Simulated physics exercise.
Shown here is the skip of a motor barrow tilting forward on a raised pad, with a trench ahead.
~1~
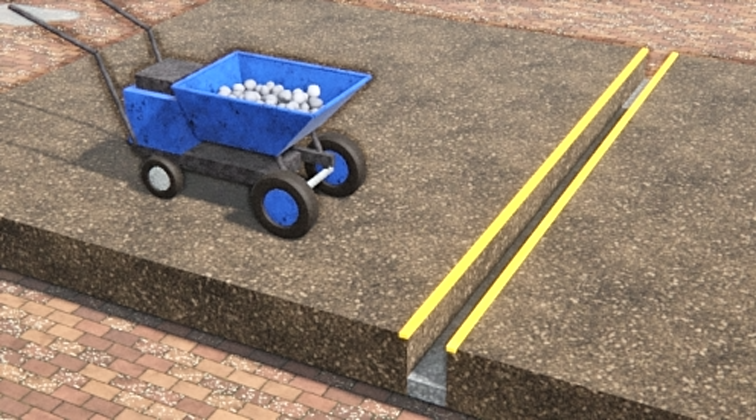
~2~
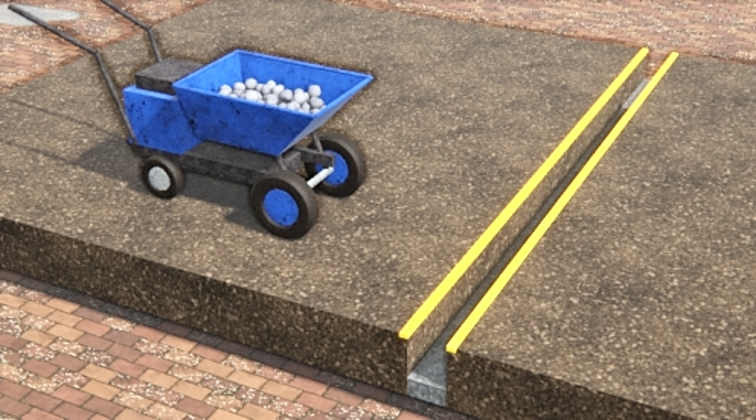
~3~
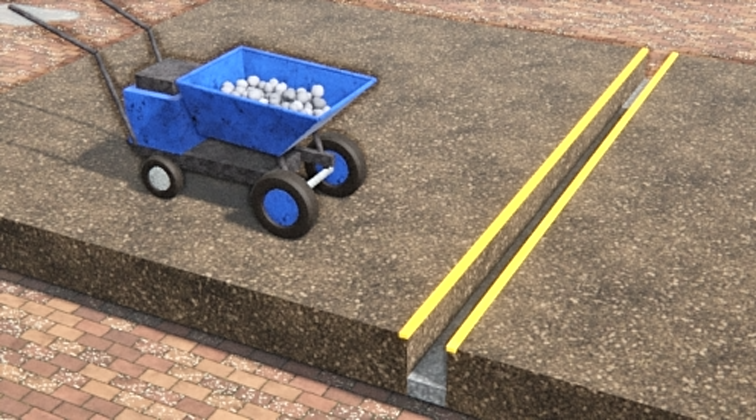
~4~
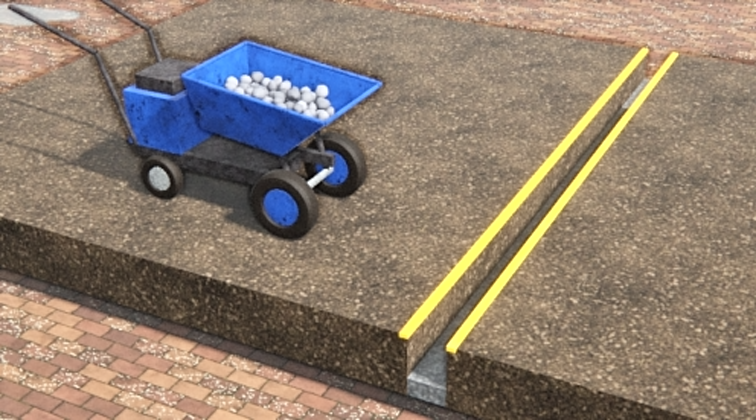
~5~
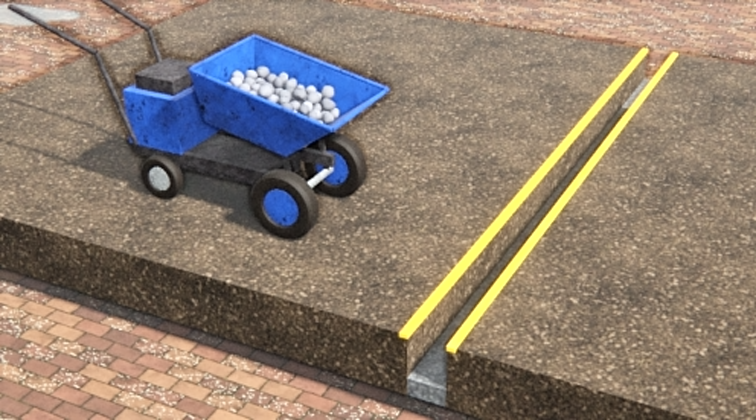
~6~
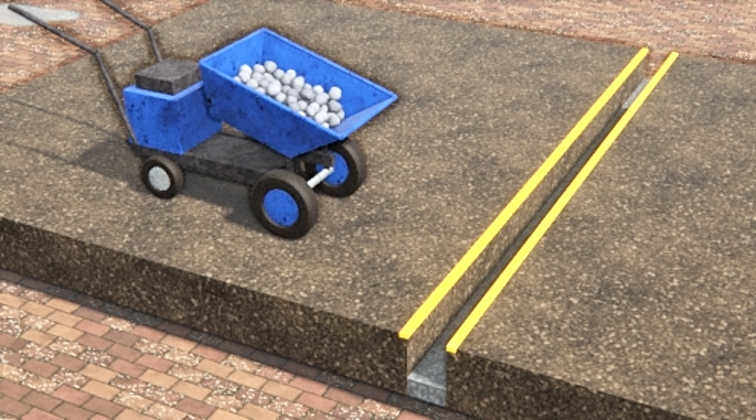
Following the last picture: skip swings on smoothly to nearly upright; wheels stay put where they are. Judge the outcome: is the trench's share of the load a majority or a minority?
A minority.
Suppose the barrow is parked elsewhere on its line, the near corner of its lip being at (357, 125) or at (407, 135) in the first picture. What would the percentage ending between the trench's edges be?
The first gives close to 90 per cent and the second 20 per cent.
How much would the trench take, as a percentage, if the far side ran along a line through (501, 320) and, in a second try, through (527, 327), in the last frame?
In order, some 40 and some 40 percent.
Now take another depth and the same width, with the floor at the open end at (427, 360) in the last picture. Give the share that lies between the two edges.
30 %.
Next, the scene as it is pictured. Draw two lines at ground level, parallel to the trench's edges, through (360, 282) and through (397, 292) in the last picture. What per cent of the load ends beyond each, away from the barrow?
100 % and 70 %.
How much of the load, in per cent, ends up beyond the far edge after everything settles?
Estimate: Some 5 percent.
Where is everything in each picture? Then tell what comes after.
In the first picture, lip of the skip (313, 116), level; top of the load (259, 106), round cobbles; first edge of the trench (431, 301); far edge (477, 313), the trench under half as wide as the skip, and about as deep as wide.
In the second picture, lip of the skip (315, 117), level; top of the load (260, 106).
In the third picture, lip of the skip (319, 119), tipped barely; top of the load (243, 104).
In the fourth picture, lip of the skip (325, 124), tipped a little; top of the load (251, 93).
In the fifth picture, lip of the skip (332, 130), tipped a little; top of the load (256, 89).
In the sixth picture, lip of the skip (341, 138), tipped clearly; top of the load (249, 88); first edge of the trench (431, 301); far edge (477, 313).
Just after the last frame, skip tipped steeply; every one in the skip.
A moment on, skip tipped steeply; the larger part in the skip; roughly a quarter short of the trench; just a few falling.
Further on, skip tipped right over; about a tenth in the skip; roughly two thirds short of the trench; roughly a quarter in or heaped over the trench; just a few beyond it.
When it is over, skip tipped right over; roughly two thirds short of the trench; roughly a third in or heaped over the trench; just a few beyond it.
